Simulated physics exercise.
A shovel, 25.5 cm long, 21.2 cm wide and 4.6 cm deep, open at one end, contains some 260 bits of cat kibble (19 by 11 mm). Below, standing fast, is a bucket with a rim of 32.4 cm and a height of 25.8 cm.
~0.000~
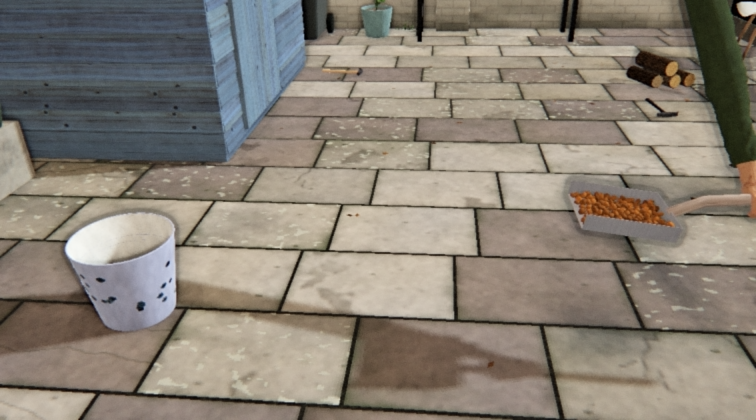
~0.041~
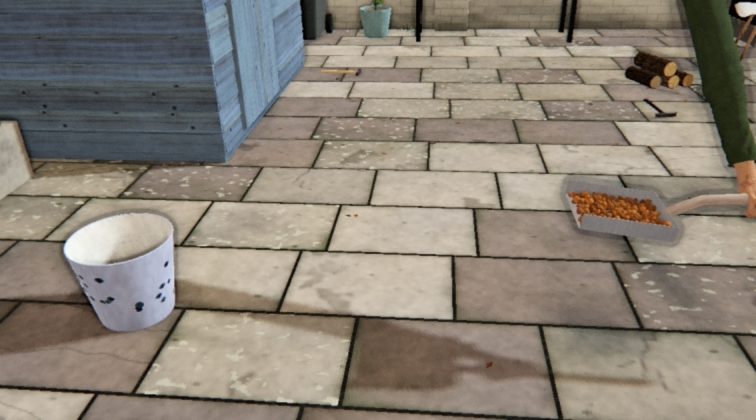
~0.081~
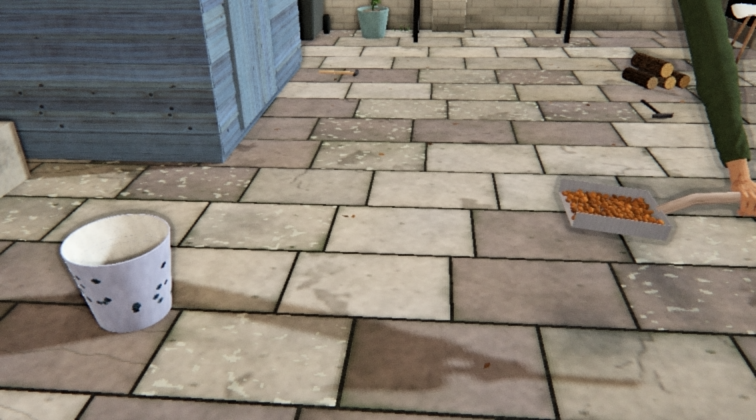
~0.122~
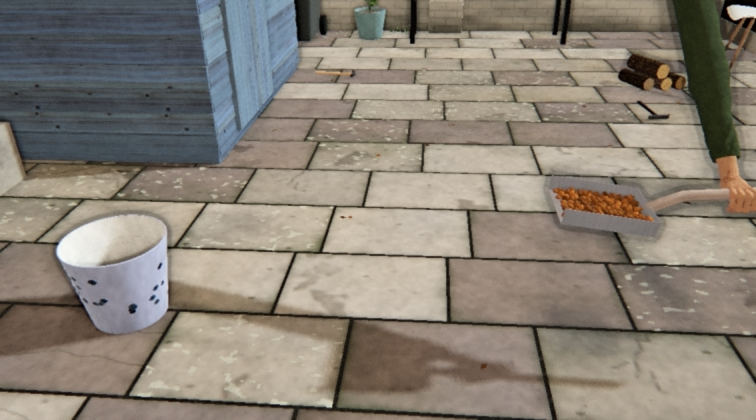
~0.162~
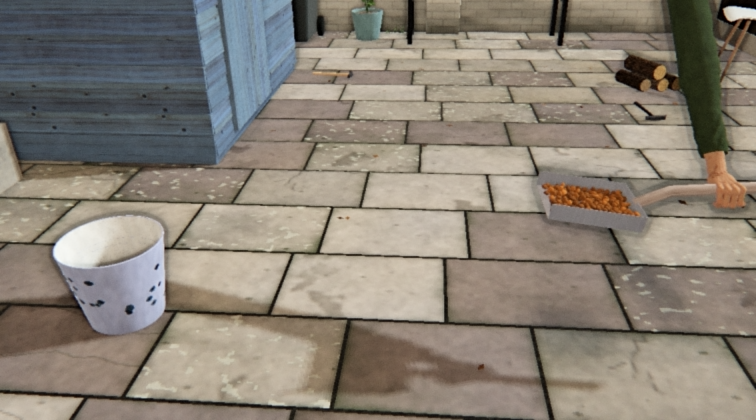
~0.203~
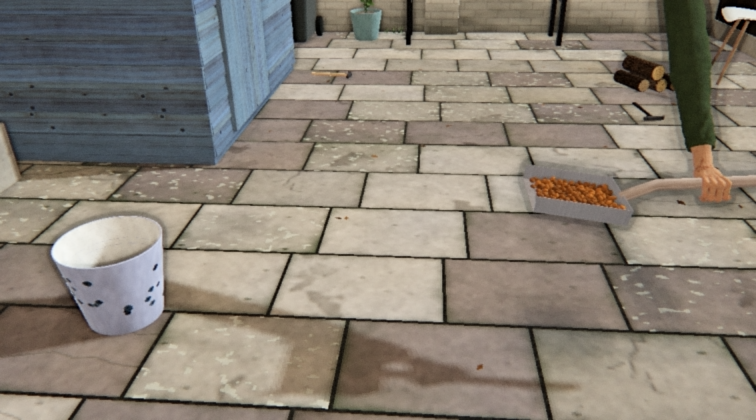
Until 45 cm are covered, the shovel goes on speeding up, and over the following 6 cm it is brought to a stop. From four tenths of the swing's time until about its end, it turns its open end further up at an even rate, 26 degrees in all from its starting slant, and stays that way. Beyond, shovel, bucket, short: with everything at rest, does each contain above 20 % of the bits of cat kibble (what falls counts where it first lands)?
Beyond: Not above; shovel: Above; bucket: Not above; short: Above.
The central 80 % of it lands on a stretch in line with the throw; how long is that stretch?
About 45 cm long.
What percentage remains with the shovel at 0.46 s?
Roughly 90 per cent of the load remains.
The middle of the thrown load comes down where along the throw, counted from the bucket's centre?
About 55 centimetres before it, short of the middle.
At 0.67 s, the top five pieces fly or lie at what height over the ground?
70 centimetres, approximately.
After 0.34 s, tilt 20 degrees; shovel 100 %; middle of all pieces near (514, 172).
Then, at 0.46 s, tilt 32 degrees; shovel 90 %, in the air 10 %; middle of all pieces near (439, 142).
After 0.57 s, tilt 34 degrees; shovel 50 %, in the air 50 %; middle of all pieces near (407, 128).
Then, at 0.67 s, tilt 34 degrees; shovel 50 %, in the air 50 %; middle of all pieces near (390, 140).
In the end, at 1.5 s, beyond 0 %, shovel 50 %, bucket 0 %, short 50 %.
